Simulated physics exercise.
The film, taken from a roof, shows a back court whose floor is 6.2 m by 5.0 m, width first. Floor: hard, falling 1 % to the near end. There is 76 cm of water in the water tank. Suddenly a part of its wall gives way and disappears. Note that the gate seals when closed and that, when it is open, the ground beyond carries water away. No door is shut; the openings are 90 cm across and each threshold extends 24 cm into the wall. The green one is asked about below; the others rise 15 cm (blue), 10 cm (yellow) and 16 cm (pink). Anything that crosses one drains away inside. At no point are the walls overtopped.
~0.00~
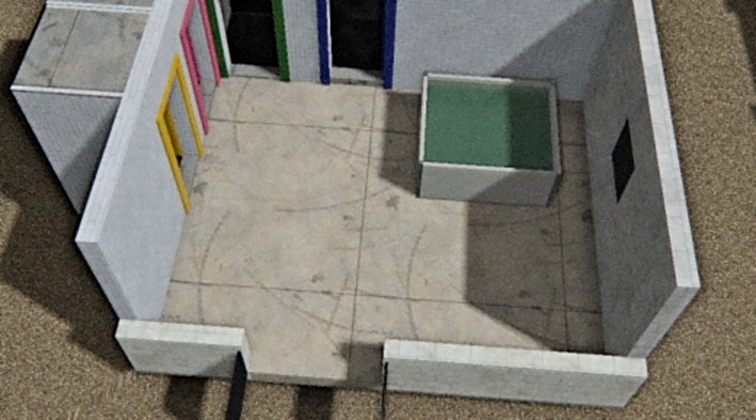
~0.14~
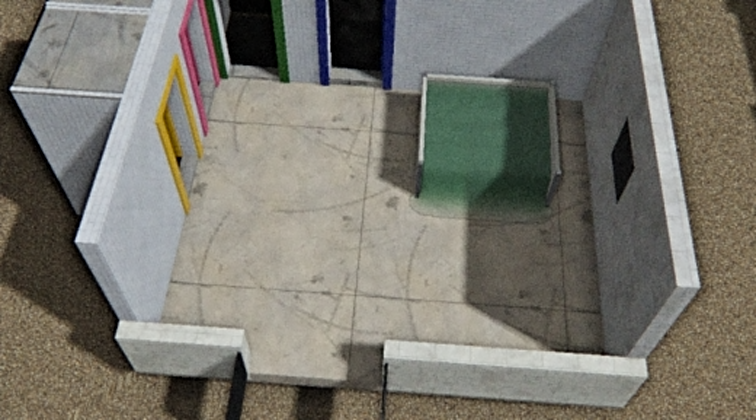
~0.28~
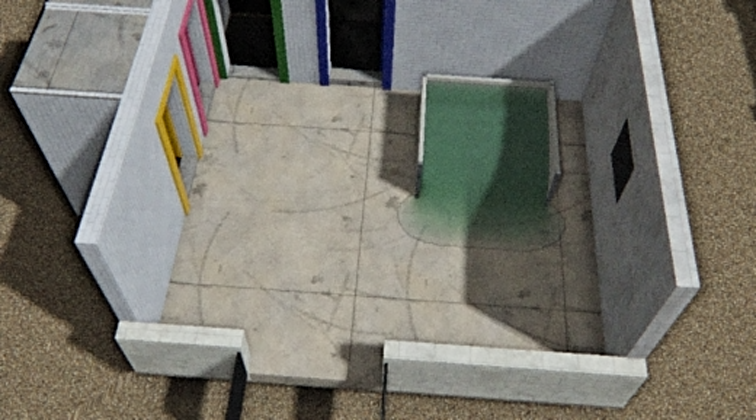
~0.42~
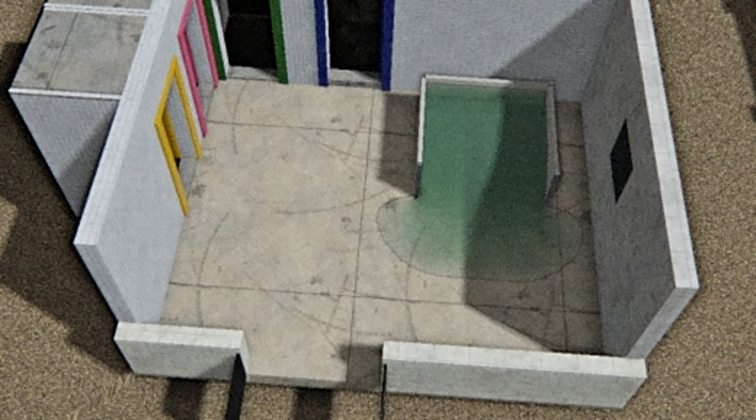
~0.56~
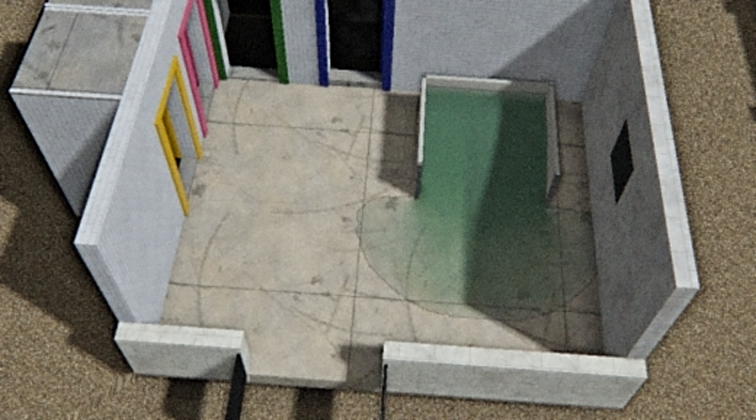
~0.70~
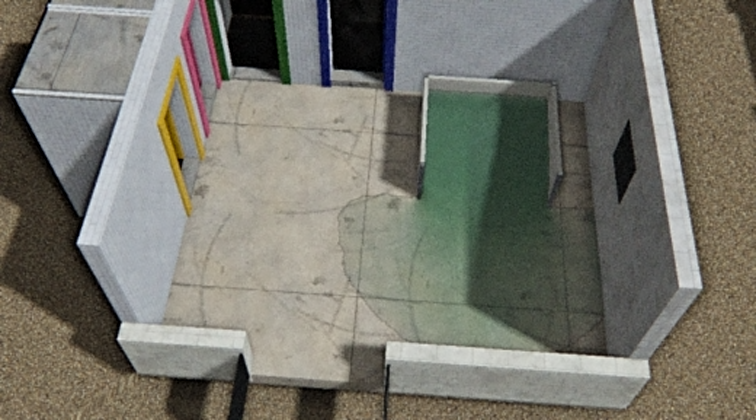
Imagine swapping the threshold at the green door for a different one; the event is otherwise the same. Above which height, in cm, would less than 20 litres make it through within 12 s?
Above roughly 9.5 cm.
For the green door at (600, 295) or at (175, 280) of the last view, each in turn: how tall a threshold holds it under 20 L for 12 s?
In turn: About 20 cm, about 12.0 cm.
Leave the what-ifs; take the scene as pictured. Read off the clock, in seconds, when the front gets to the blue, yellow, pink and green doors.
Blue at 6.0 seconds, yellow at 3.8 seconds, pink at 5.0 seconds, green at 5.5 seconds.
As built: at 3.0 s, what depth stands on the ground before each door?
Lab note, depth in cm: Blue 0; yellow 0; pink 0; green 0.
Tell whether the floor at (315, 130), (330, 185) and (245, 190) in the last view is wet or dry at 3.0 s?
One by one: Clear, clear, clear.
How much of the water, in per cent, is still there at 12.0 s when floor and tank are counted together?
Something like 66 per cent of it remains.
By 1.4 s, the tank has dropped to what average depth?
The mean depth is about 30 cm.
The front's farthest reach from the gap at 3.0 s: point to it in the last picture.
Lab note: Front tip approx. at (157, 350).
After 1.4 s water covers 40 % of the floor, deepest (50 cm) near (605, 383); it has not reached the green door.
After 3.0 s water covers 45 % of the floor, deepest (27 cm) near (605, 383); it has not reached the green door.
After 12.0 s water covers 95 % of the floor, deepest (13 cm) near (446, 371); 4 cm at the green door, 64 litres in over its 6 cm threshold.
At the green door as built, the water arrived by 5.4 s and peaked near 12 cm at 7.4 s.
With a threshold of 7.5 cm, 39 litres would have come in within the 12 s; with 12 cm, 6 litres. So under 20 litres takes about 9.5 cm.
